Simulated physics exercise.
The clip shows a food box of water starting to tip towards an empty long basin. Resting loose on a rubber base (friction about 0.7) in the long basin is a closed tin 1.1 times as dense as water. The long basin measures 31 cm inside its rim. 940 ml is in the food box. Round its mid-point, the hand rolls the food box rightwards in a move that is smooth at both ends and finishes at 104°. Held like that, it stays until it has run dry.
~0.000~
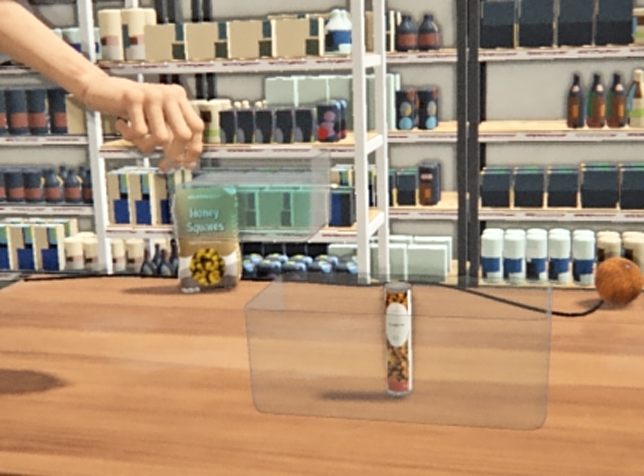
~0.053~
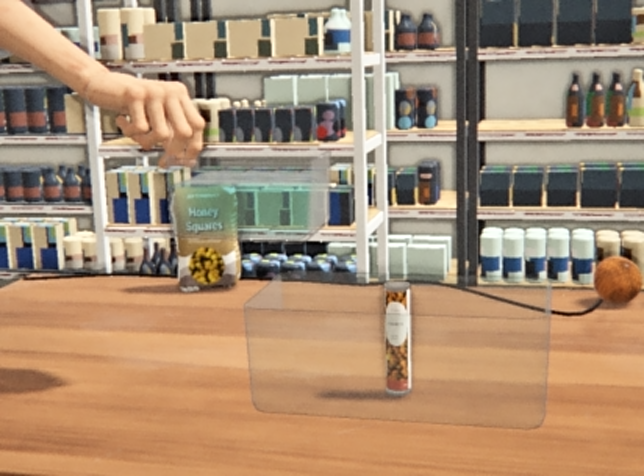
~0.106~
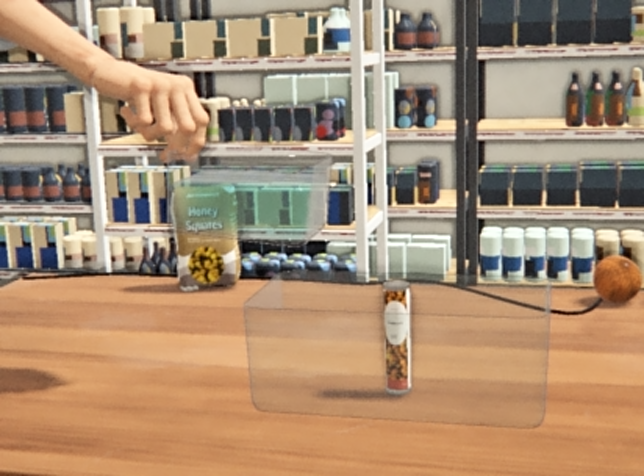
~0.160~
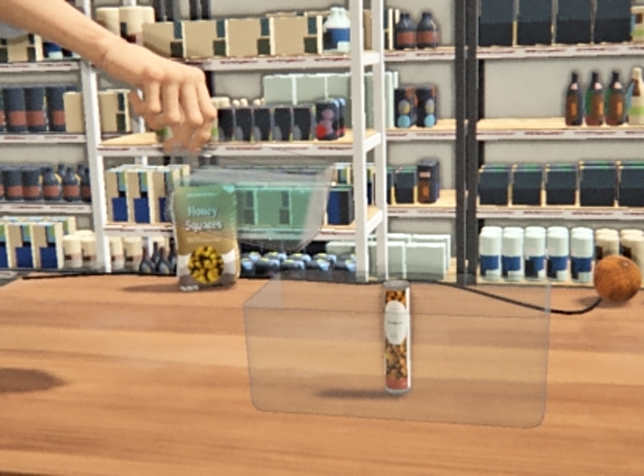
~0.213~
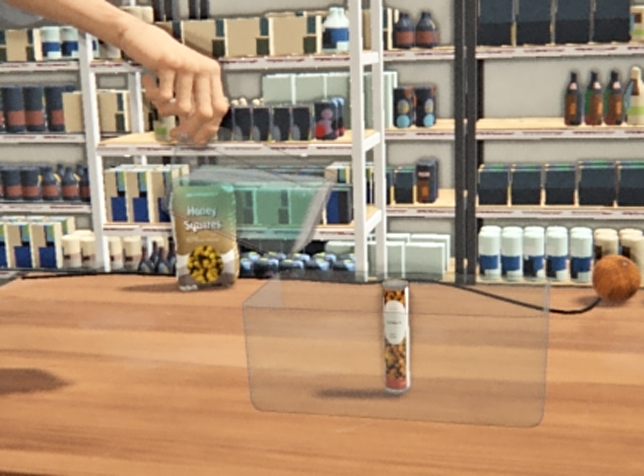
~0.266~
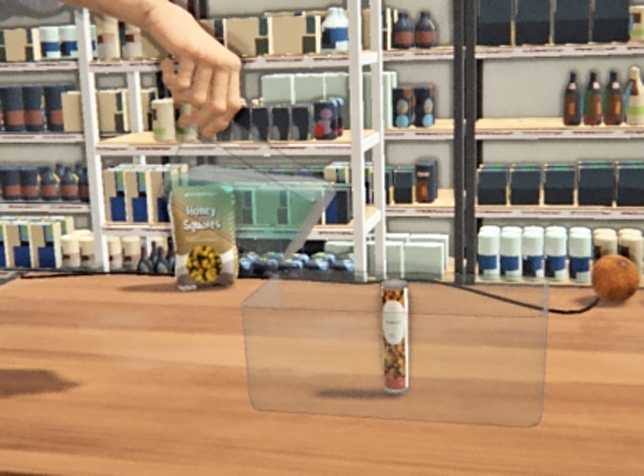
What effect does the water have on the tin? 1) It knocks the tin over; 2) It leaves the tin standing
It knocks the tin over (1).
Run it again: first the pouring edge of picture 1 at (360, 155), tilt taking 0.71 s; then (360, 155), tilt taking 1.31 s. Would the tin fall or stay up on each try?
In the first try it remains standing; in the second it remains standing.
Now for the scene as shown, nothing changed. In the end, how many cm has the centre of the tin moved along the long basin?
Looks like roughly 9.0 cm in total.
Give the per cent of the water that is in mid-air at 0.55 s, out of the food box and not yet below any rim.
Roughly 30 %.
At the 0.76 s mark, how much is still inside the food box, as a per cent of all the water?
Remaining share: Approx. 8 %.
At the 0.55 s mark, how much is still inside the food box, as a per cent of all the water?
Some 28 % of it is still there.
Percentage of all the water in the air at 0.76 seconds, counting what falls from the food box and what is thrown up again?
Near 3 per cent, I'd say.
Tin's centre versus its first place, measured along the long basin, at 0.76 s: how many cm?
Some 3 cm.
By 0.55 s the tilt is 91° and 29 per cent is still to pour; the tin stands where it began.
By 0.76 s the tilt is 104° and 8 per cent is still to pour; the tin leans 14°.
By 0.97 s the tilt is 104° and 1 per cent is still to pour; the tin lies on its side.
By 1.21 s the tilt is 104° and 0 per cent is still to pour; the tin lies on its side.
At rest the tin lies on its side.
